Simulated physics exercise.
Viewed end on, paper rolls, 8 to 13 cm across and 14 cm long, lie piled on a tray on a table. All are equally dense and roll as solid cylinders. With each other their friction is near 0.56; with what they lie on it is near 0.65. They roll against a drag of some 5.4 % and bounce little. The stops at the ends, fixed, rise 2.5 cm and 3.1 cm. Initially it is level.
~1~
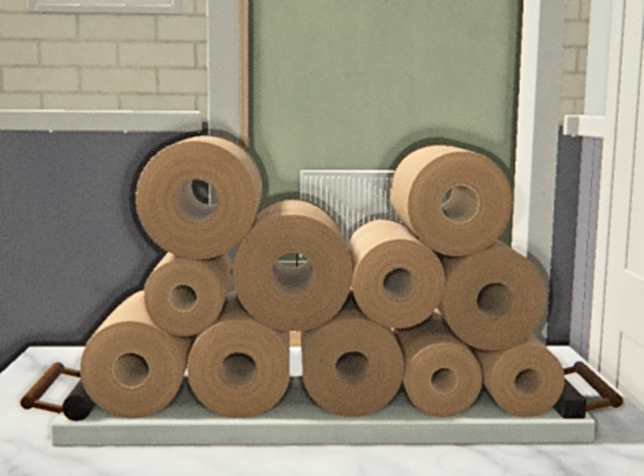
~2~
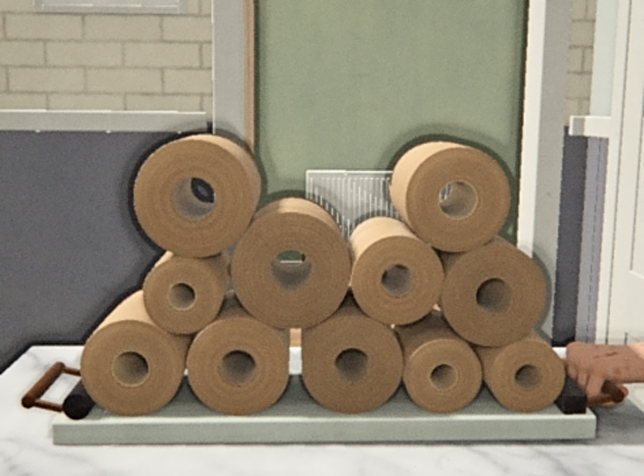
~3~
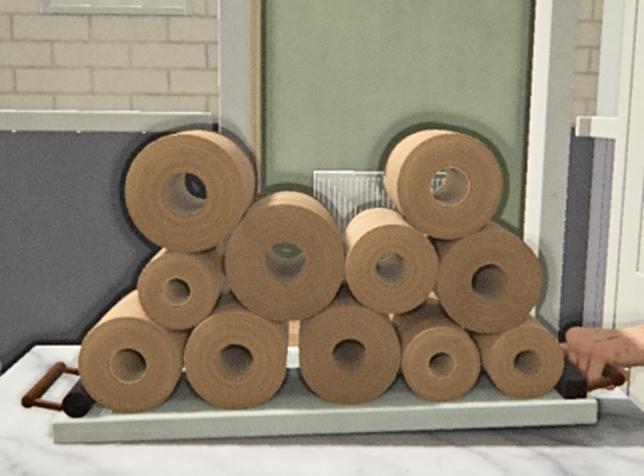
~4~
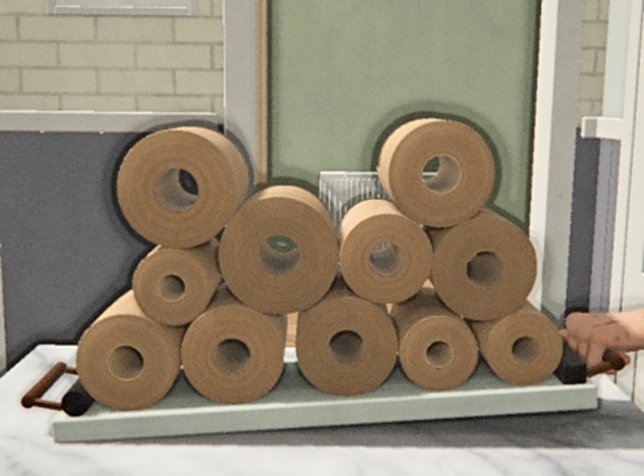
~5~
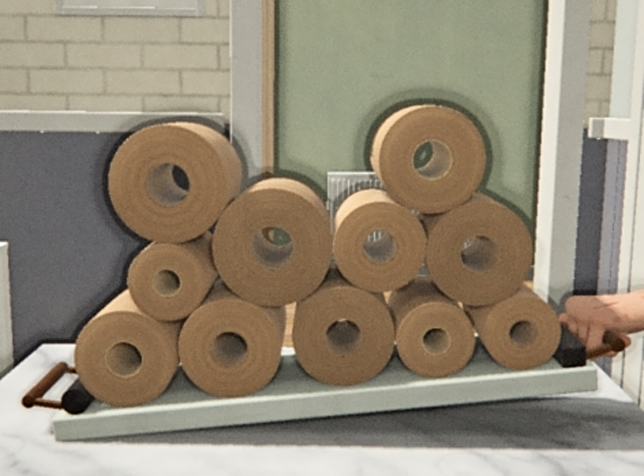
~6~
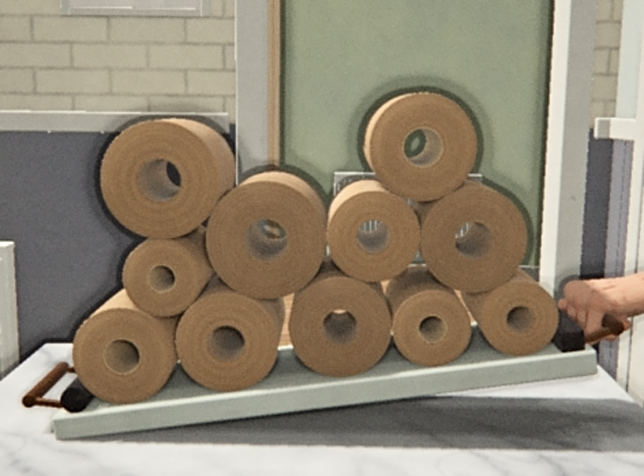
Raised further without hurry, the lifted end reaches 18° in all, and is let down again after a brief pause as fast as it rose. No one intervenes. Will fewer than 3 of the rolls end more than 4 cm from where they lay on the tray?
Yes, fewer than 3 do.
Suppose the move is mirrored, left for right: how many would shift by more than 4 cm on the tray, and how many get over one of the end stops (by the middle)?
That gives 3 for the first count and 3 for the second.
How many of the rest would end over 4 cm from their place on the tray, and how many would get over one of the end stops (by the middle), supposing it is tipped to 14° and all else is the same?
Shift tally 1, out tally 1.
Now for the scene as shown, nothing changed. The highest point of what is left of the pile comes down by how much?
About 1 cm.
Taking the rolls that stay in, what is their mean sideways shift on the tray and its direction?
Some 1 cm leftwards.
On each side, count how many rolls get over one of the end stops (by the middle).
Left 1, right 0.
Then, 0.67 s past the final picture, right end up 18°; 1 now displaced over 4 cm; 1 over the left round bar; the one last seen at (160, 180) 22 cm left and 16 cm down (moves measured on the tray).
Then, 1.26 s past the final picture, right end up 8°; 1 now displaced over 4 cm; 1 over the left round bar; the one last seen at (160, 180) fallen off to the left.
Then, 1.69 s past the final picture, tray level; 1 now displaced over 4 cm; 1 over the left round bar; the one last seen at (160, 180) fallen off to the left.
All still, 2.1 s past the final picture, 1 moved over 4 cm; 1 over the left round bar; the one last seen at (160, 180) fallen off to the left; top of the pile 29 cm high, from 30 cm.
